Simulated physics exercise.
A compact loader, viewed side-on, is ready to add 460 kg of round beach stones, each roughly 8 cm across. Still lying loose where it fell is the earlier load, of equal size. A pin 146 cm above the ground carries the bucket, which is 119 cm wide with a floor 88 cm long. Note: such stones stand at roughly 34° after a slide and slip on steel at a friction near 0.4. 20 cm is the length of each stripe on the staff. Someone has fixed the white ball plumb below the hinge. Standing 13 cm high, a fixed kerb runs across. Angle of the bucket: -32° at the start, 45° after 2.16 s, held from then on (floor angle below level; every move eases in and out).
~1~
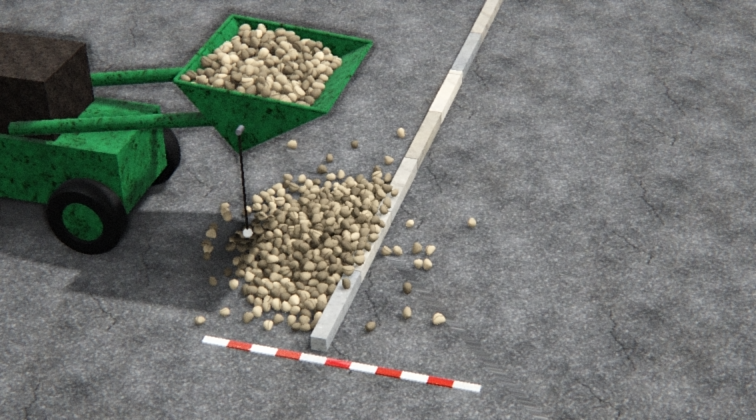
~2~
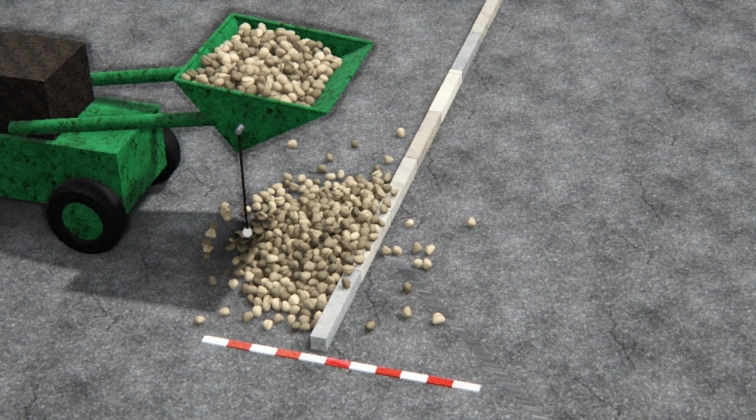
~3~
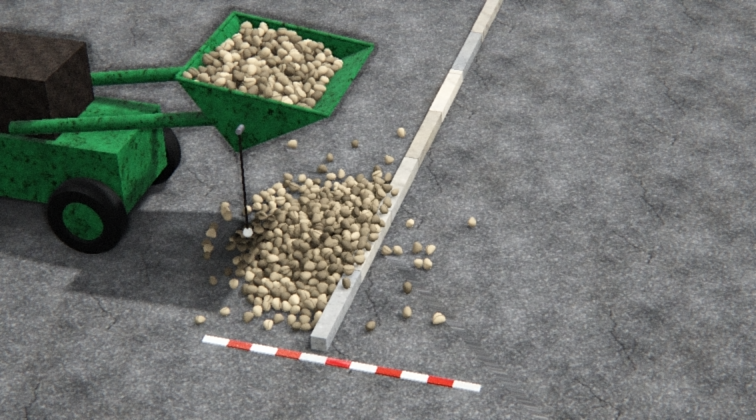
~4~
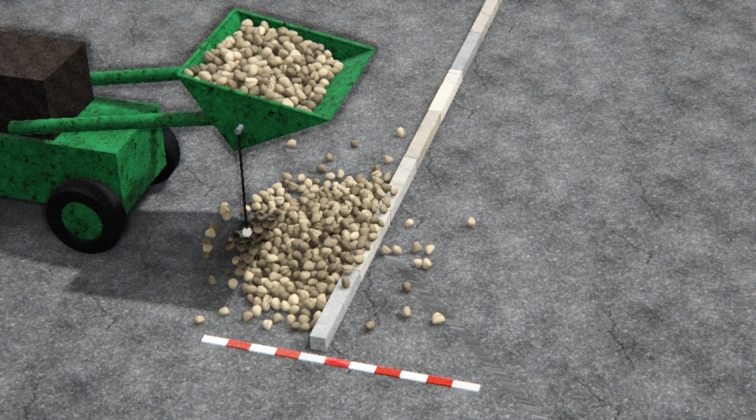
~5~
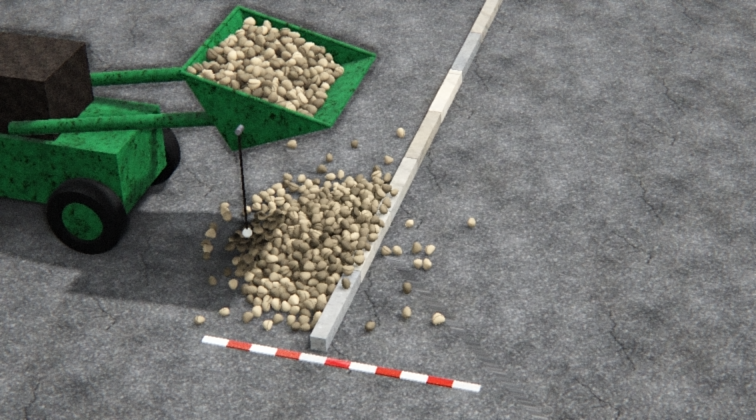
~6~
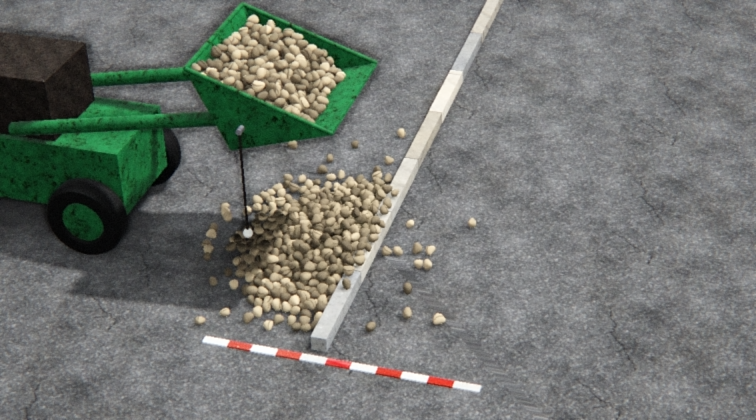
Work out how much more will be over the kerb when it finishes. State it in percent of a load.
Around 83 out of 100.
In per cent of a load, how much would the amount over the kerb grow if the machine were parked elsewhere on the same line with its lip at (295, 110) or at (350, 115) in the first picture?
Around 50 and 95 percent respectively.
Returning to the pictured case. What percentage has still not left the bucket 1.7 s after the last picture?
Held: Around 0 % of the load.
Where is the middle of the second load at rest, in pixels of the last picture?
They end up centred around (413, 256).
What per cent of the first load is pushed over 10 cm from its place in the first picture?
Close to 5 in a hundred of them.
Then, 1.0 s after the last picture the floor is at 33°; in per cent of one load, 74 in the bucket, 120 on this side of the kerb, 6 over the kerb; the foremost stones are at (428, 270).
Then, 1.7 s after the last picture the floor is at 45°; in per cent of one load, 1 in the bucket, 132 on this side of the kerb, 67 over the kerb; the foremost stones are at (500, 283).
Then, 2.0 s after the last picture the floor is at 45°; in per cent of one load, 0 in the bucket, 117 on this side of the kerb, 83 over the kerb; the foremost stones are at (555, 302).
Then, 4.7 s after the last picture the floor is at 45°; in per cent of one load, 0 in the bucket, 115 on this side of the kerb, 85 over the kerb; the foremost stones are at (611, 310). Net gain over the kerb, 83.
